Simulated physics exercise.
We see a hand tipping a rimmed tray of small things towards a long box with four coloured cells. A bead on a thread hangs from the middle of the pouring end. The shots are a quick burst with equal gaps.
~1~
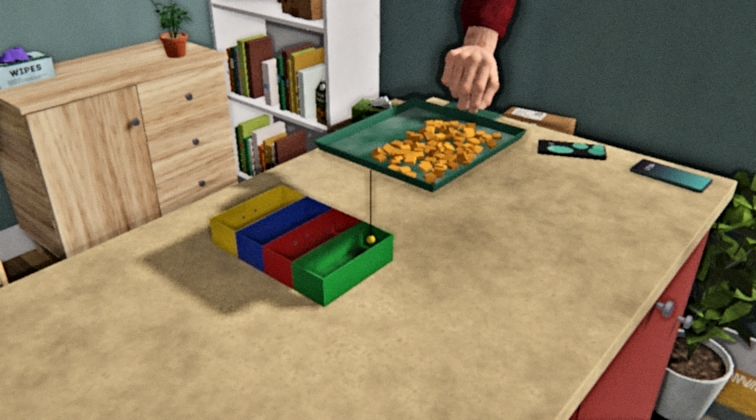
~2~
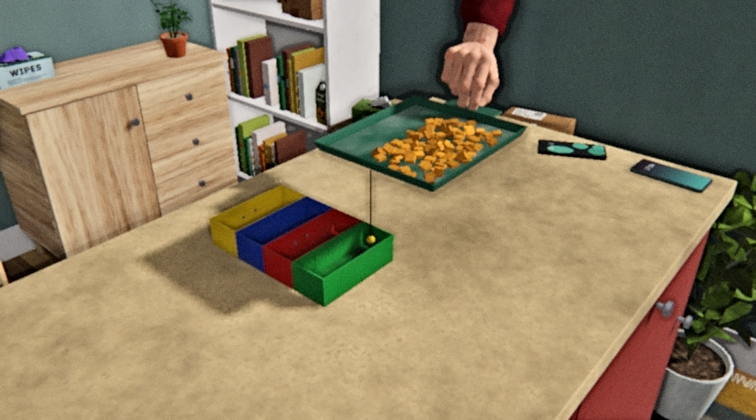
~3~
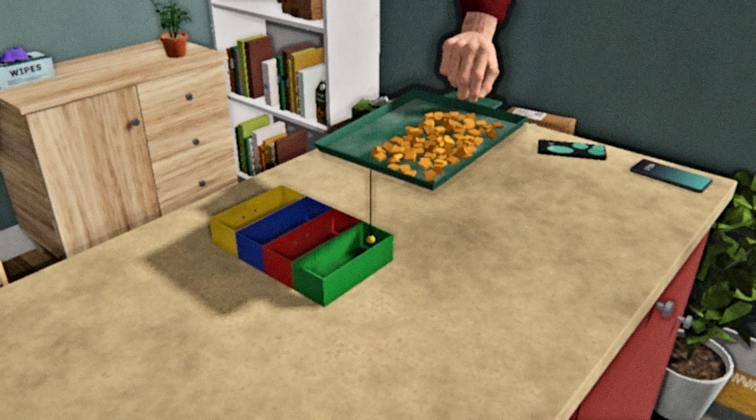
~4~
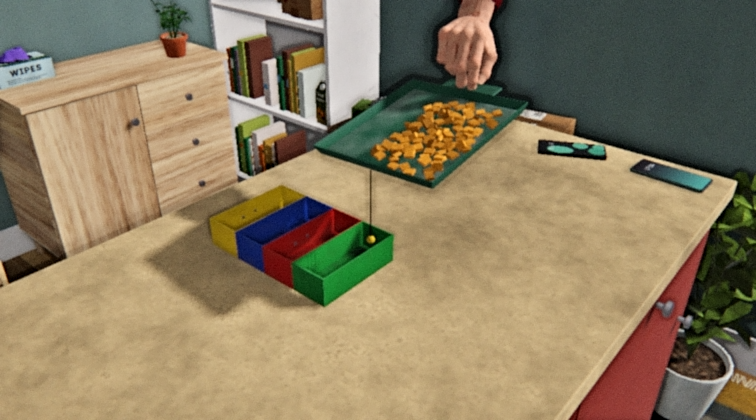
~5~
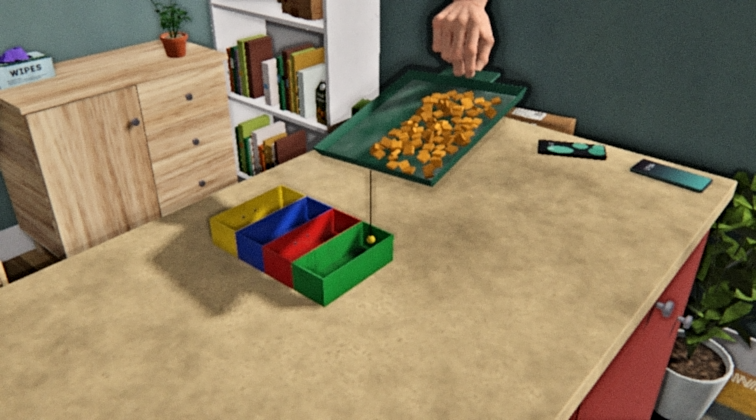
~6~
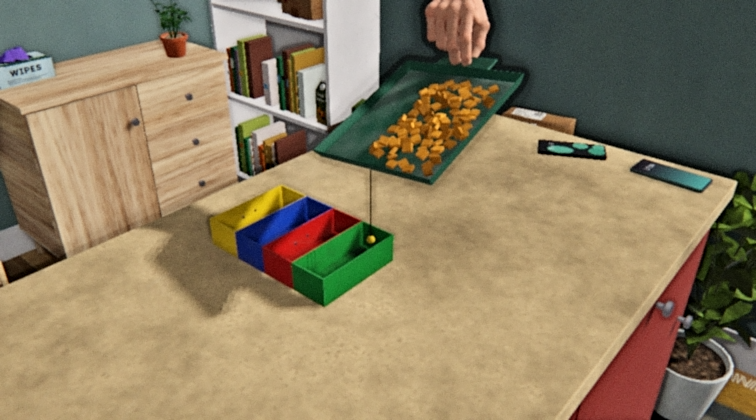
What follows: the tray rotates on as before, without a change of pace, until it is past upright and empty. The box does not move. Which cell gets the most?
Fullest: The red cell.
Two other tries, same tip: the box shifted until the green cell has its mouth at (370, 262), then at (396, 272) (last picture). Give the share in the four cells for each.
The first gives 90 %, the second 100 %.
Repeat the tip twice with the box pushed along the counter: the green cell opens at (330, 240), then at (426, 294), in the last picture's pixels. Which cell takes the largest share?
At the first place that green cell, at the second the yellow one.
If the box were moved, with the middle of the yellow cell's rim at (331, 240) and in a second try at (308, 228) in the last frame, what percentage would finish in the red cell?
Near 10 % and 20 %.
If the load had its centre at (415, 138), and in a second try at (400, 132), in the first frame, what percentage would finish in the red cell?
The first gives 50 %, the second 60 %.
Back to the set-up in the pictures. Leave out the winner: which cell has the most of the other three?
The runner-up: The green cell.
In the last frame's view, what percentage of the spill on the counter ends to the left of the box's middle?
Roughly 20 in a hundred.
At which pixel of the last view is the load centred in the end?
Roughly at (322, 272).
Shortly afterwards, tray tipped steeply; the bulk on the tray; only a few in the green cell; a little falling or outside the box.
Next, tray tipped past a quarter turn; only a few on the tray; near half in the red cell; near a quarter in the green cell; only a few in the blue cell; near a quarter falling or outside the box.
Some moments later, tray tipped past a quarter turn; near half in the red cell; near a third in the green cell; only a few in the blue cell; near a quarter falling or outside the box.
In the end, tray tipped past a quarter turn; near half in the red cell; near a third in the green cell; only a few in the blue cell; none at all in the yellow cell; near a quarter outside the box.
